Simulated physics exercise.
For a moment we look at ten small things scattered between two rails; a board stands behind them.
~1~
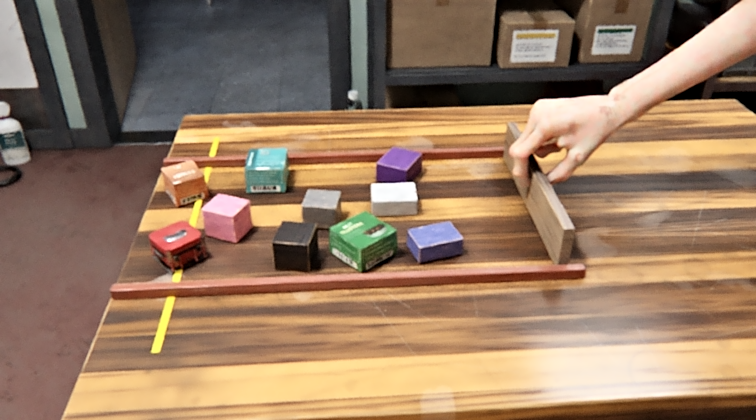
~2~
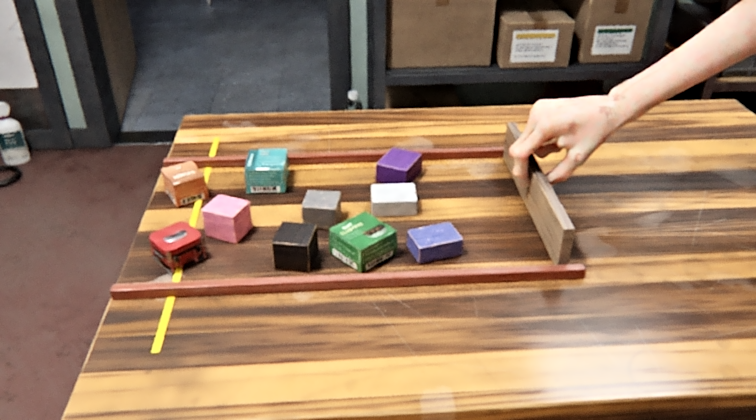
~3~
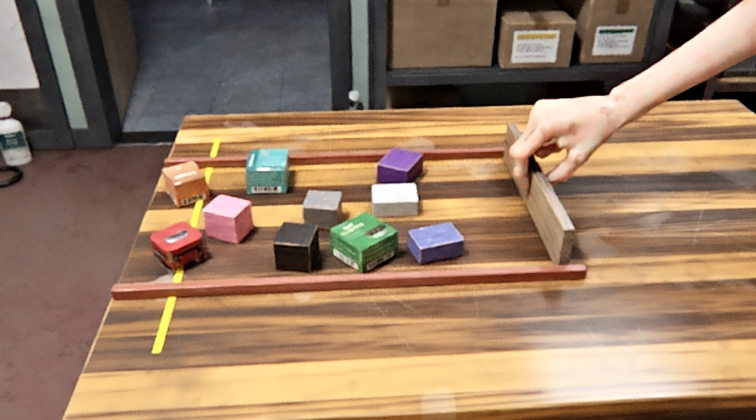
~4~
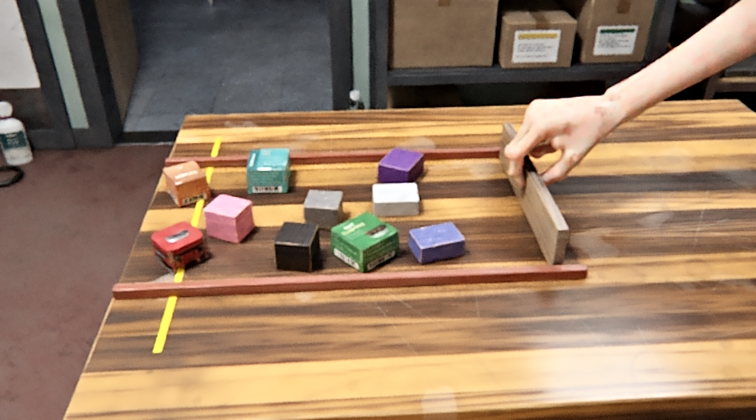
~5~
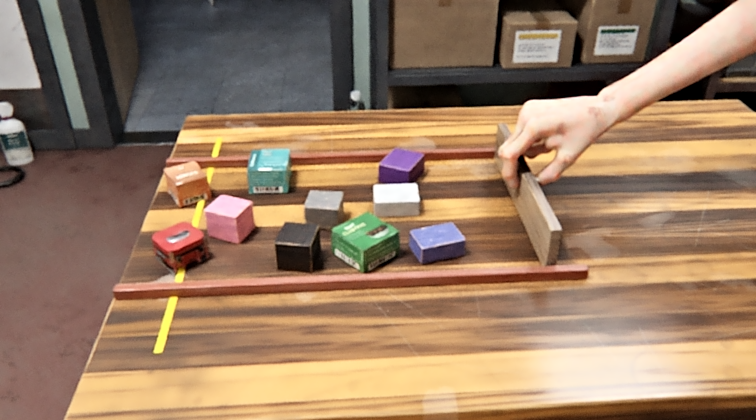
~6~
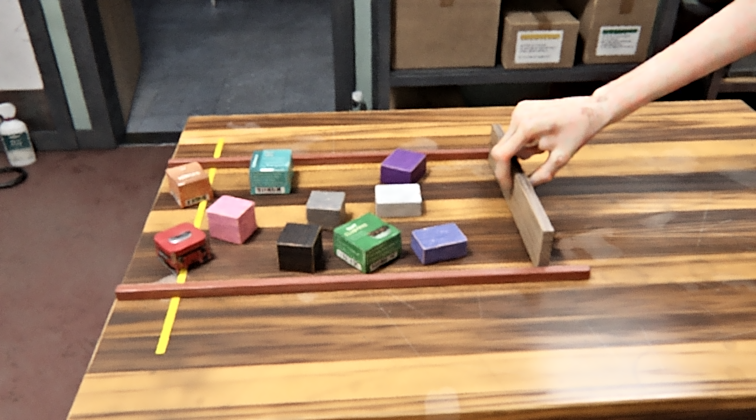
On a striped wooden table, small coloured boxes and blocks sat scattered between two reddish rails, some by a yellow tape line, while a hand slid an upright board slightly left without touching them.
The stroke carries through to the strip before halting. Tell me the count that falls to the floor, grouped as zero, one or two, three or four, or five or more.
You'd see five or more of the bits go off the end there.
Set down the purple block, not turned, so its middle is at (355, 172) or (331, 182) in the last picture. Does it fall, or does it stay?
Well, the purple block stays aboard in the first case and stays aboard in the second.
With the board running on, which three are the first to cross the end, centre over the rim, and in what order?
It runs the red case, the black block, and lastly the orange box.
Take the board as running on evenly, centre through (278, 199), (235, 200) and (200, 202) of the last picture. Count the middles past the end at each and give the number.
Respectively, 1, 3 and 6.
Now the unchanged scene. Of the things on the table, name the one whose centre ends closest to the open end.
Result: The grey block.
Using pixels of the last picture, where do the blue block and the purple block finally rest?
Answer: First (162, 252), after that (190, 180).
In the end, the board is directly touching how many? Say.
3 of them.
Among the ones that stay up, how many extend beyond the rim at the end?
1 is the number.
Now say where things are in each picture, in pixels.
Orange box (185, 183); red case (177, 247); pink block (228, 218); board (534, 188); tape (193, 221), in the first frame.
Red case (177, 247); blue block (435, 242), in the second frame.
Pink block (229, 219); grey block (323, 210), in the third frame.
Orange box (187, 183); turquoise box (269, 170), in the fourth frame.
Red case (180, 247); green box (365, 242), in the fifth frame.
Orange box (189, 184); red case (182, 248); pink block (232, 219); board (516, 190); tape (198, 221), in the sixth frame.
Soon after, none off yet; orange box at rest near (189, 184); red case at rest near (182, 248); pink block at rest near (232, 219).
Then, none off yet; orange box at rest near (189, 184); red case moved about its own width near (135, 248); pink block moved about its own width near (198, 225).
At rest, the number that fall off is five or more; fallen, green box, black block, turquoise box, pink block, red case and orange box.
